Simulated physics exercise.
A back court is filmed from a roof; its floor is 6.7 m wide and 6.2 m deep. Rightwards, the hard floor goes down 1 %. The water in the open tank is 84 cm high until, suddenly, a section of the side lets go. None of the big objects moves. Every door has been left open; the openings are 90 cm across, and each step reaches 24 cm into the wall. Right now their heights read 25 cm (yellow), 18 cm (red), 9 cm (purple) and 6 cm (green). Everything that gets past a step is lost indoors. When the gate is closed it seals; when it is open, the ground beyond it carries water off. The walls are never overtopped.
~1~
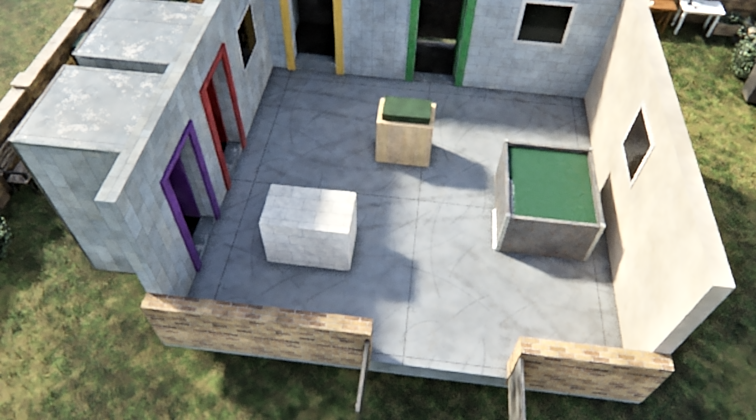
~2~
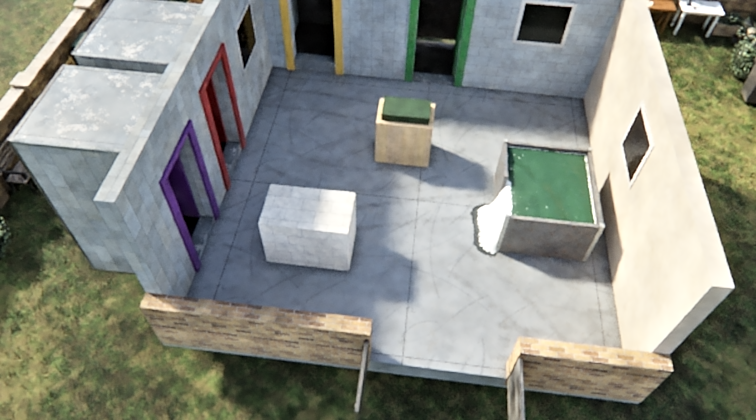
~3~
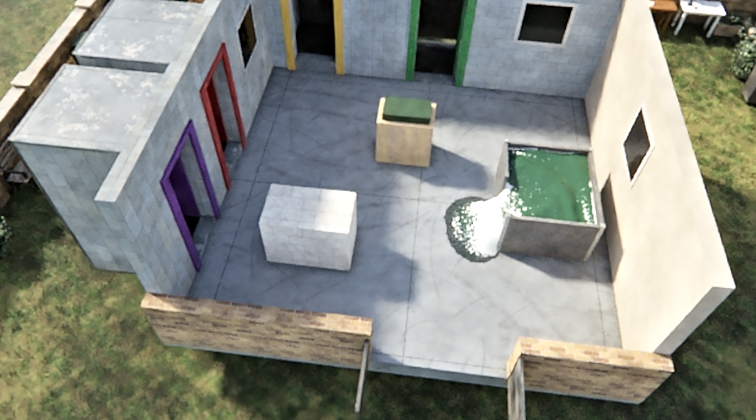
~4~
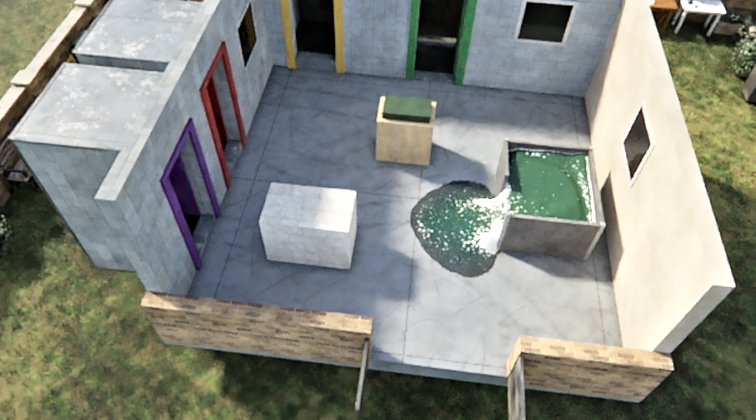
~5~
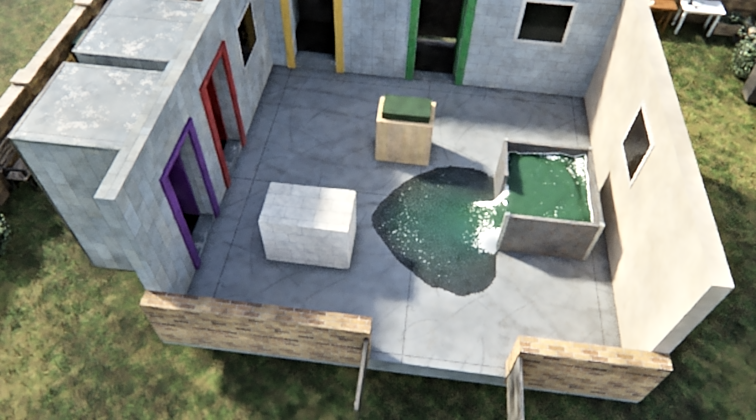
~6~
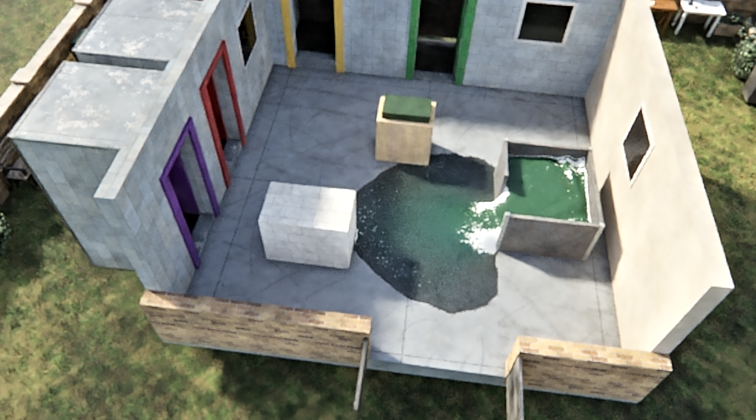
A walled courtyard with coloured doorways, where green water bursts from an open tank's left side and spreads across the grey floor.
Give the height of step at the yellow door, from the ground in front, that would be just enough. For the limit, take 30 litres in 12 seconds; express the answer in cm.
Close to 7.5 cm.
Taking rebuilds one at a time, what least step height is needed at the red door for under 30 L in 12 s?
For red: Close to 15 cm.
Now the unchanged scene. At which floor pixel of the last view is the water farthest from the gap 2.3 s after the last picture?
At about (273, 66).
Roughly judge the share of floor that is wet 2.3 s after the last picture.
Roughly 45 percent of the floor is wet.
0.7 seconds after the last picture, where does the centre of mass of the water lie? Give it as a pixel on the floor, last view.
I'd say around (474, 219).
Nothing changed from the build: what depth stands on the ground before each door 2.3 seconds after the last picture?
Yellow door 0 cm, red door 21 cm, purple door 11 cm, green door 3 cm.
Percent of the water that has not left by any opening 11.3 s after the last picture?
What remains is some 84 per cent of the water.
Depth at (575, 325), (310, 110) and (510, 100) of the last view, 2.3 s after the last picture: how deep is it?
Respectively 0 cm, 1 cm and 0 cm.
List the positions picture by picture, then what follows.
The open tank at (550, 184) is whole and still, 84 cm deep; the yellow door at (313, 31) is dry, in the first picture.
Water pours out at (502, 217) and has run 0.3 m, to (479, 240); about 11 cm deep outside, 84 cm at the back, in the second picture.
The gap is at (502, 219), the front 0.8 m out at (451, 231); the back of the open tank holds 81 cm, in the third picture.
Water pours out at (501, 219) and has run 1.4 m, to (417, 226); about 8 cm deep outside, 72 cm at the back, in the fourth picture.
The gap is at (501, 219), the front 2.1 m out at (378, 224); the back of the open tank holds 72 cm, in the fifth picture.
The gap is at (501, 219), the front 2.7 m out at a hidden place; the back of the open tank holds 69 cm; the yellow door at (314, 29), 5.4 m from the gap, is still 3.3 m from the nearest water, in the sixth picture.
Then, 0.7 s after the last picture water covers 35 % of the floor, deepest (35 cm) near (489, 231); it has not reached the yellow door.
Then, 2.3 s after the last picture water covers 45 % of the floor, deepest (22 cm) near (239, 155); it has not reached the yellow door.
Then, 11.3 s after the last picture water covers 95 % of the floor, deepest (10 cm) near (607, 254); 4 cm at the yellow door, 0 litres in over its 25 cm step.
At the yellow door as built, the water peaked near 13 cm, 3.3 s after the last picture.
Run again over the same 12 s with other heights there, 47 litres in over 6.5 cm, 15 litres over 9 cm. The limit of 30 litres is kept from about 7.5 cm up.
